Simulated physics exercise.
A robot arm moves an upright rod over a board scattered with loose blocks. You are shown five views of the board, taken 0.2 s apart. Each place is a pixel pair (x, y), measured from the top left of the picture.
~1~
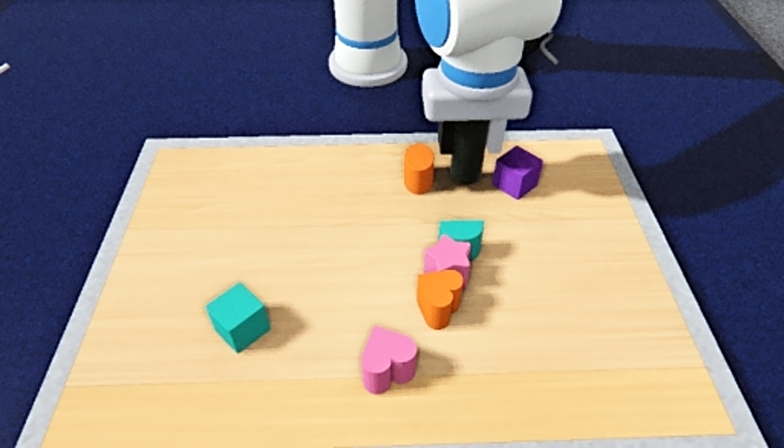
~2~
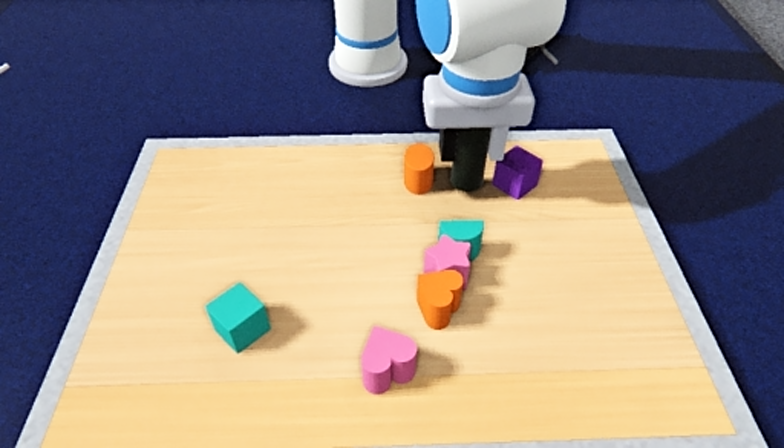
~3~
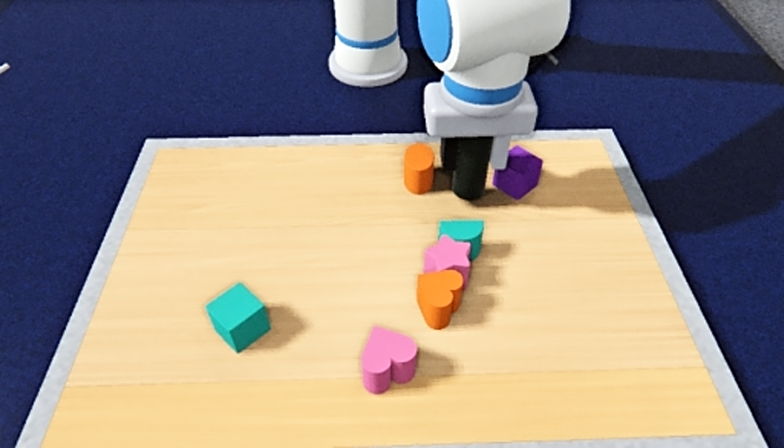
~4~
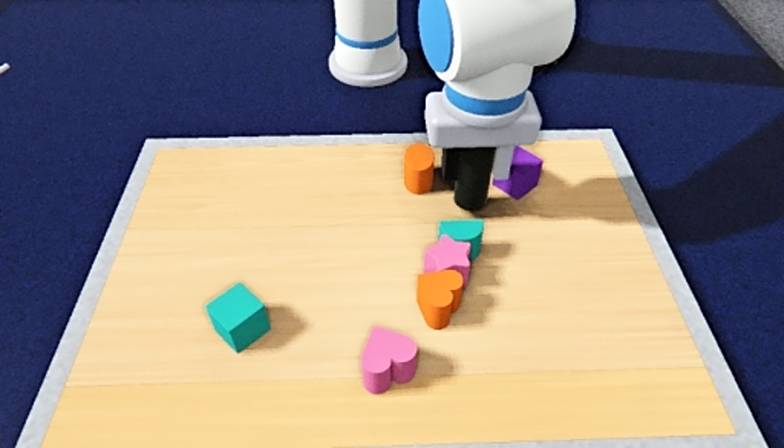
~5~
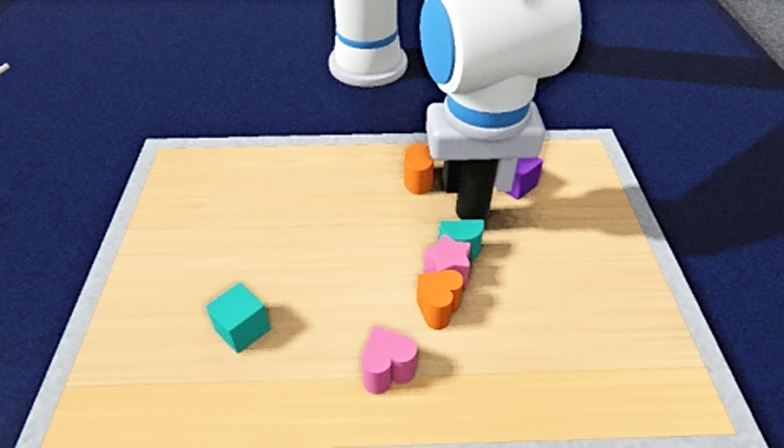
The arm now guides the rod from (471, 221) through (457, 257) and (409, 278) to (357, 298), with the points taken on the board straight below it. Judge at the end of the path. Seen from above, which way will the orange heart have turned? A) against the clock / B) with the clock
I choose A.
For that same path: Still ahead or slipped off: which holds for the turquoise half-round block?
Beside or behind it.
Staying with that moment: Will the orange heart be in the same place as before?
In short: No.
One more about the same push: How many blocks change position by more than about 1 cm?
I'd put the number at three or more.
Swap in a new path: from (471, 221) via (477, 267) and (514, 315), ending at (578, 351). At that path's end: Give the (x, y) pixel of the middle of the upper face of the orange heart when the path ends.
Expect it around (411, 316).
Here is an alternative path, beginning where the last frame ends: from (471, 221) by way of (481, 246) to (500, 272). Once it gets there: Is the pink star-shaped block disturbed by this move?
The pink star-shaped block moves.
On the path given first. One third of the way, rod at (457, 248); orange heart at (427, 309); pink star-shaped block at (428, 276); turquoise half-round block at (446, 254), turned 20° clockwise.
Two thirds of the way, rod at (408, 269); pink heart at (386, 357), turned 30° clockwise; orange heart at (422, 339), turned 25° anticlockwise; pink star-shaped block at (399, 309), turned 25° anticlockwise; turquoise half-round block at (400, 279).
At the end, rod at (356, 289); pink heart at (383, 365), turned 20° clockwise; orange heart at (426, 344), turned 40° anticlockwise; pink star-shaped block at (389, 324), turned 45° anticlockwise; turquoise half-round block at (377, 294), turned 25° anticlockwise.
